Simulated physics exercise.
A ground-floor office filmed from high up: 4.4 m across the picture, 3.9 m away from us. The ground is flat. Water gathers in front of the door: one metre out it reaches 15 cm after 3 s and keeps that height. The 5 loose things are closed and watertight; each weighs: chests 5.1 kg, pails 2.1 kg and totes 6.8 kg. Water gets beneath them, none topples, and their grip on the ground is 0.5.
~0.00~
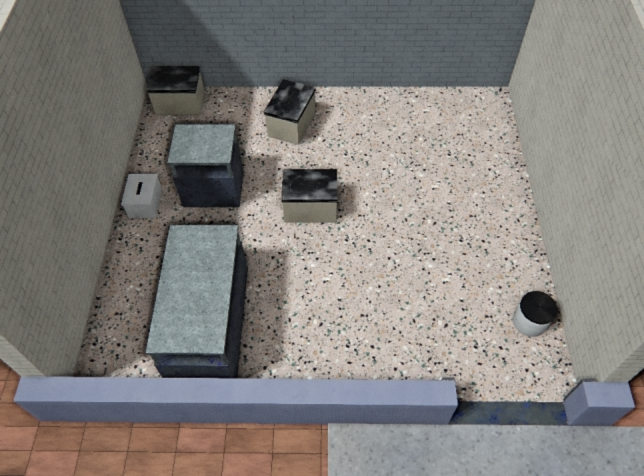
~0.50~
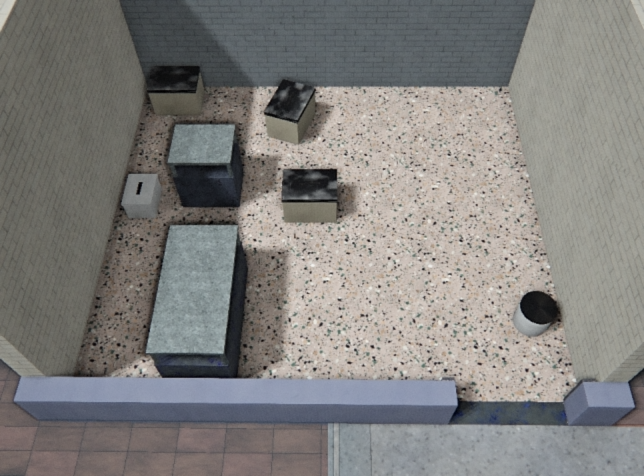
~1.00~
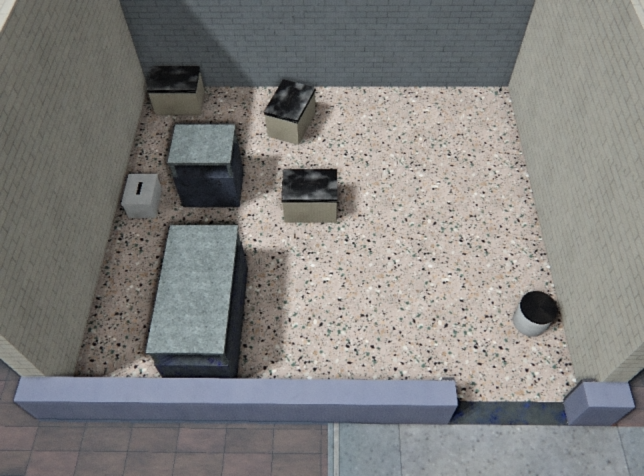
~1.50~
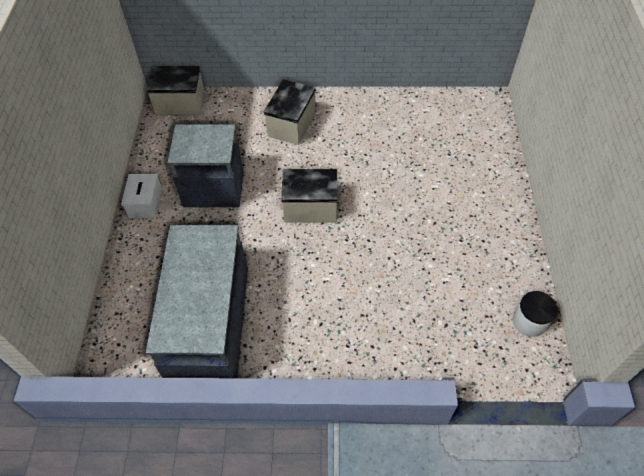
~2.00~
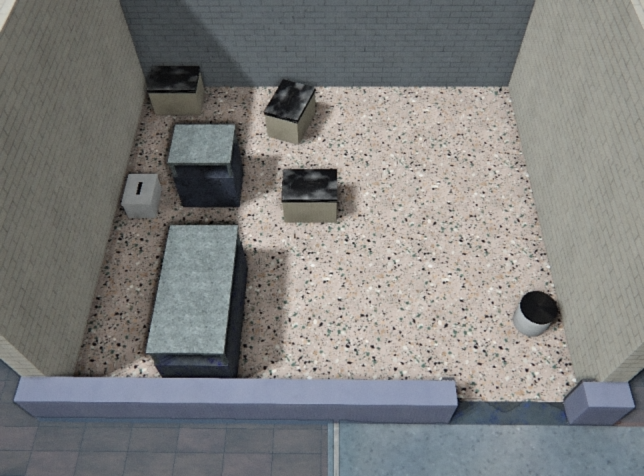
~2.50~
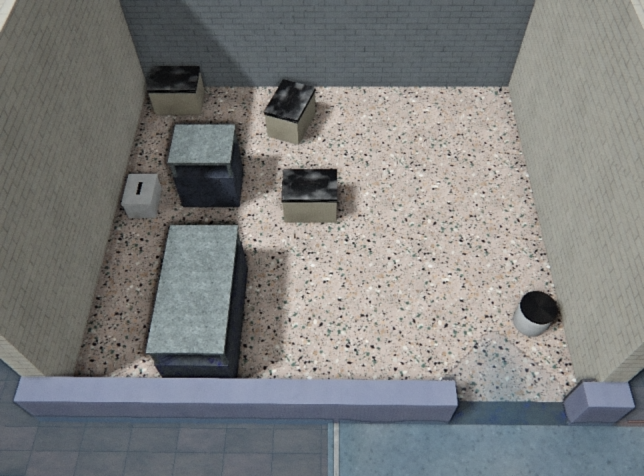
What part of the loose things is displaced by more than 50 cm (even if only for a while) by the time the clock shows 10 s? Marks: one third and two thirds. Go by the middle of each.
That comes to from one to two thirds.
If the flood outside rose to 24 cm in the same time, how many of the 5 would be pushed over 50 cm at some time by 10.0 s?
In that case 4 of them.
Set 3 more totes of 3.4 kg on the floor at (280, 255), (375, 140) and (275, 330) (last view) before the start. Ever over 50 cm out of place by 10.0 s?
In that order: Less, more, under.
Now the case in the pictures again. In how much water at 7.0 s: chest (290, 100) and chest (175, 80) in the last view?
About 2 and 0 cm.
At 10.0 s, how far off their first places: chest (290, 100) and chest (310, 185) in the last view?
In turn: 140 cm, 40 cm.
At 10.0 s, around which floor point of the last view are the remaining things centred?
Around (214, 152).
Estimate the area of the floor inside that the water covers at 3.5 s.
Roughly 2.5 m2.
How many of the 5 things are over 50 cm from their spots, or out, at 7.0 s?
1 of them.
After 3.5 s 0 of 5 are over 50 cm from their spots; 0 afloat.
After 4.5 s 1 of 5 are over 50 cm from their spots; 1 afloat.
After 7.0 s 1 of 5 are over 50 cm from their spots; 1 afloat.
After 10.0 s 2 of 5 are over 50 cm from their spots, and 2 have been at some point; 4 afloat.
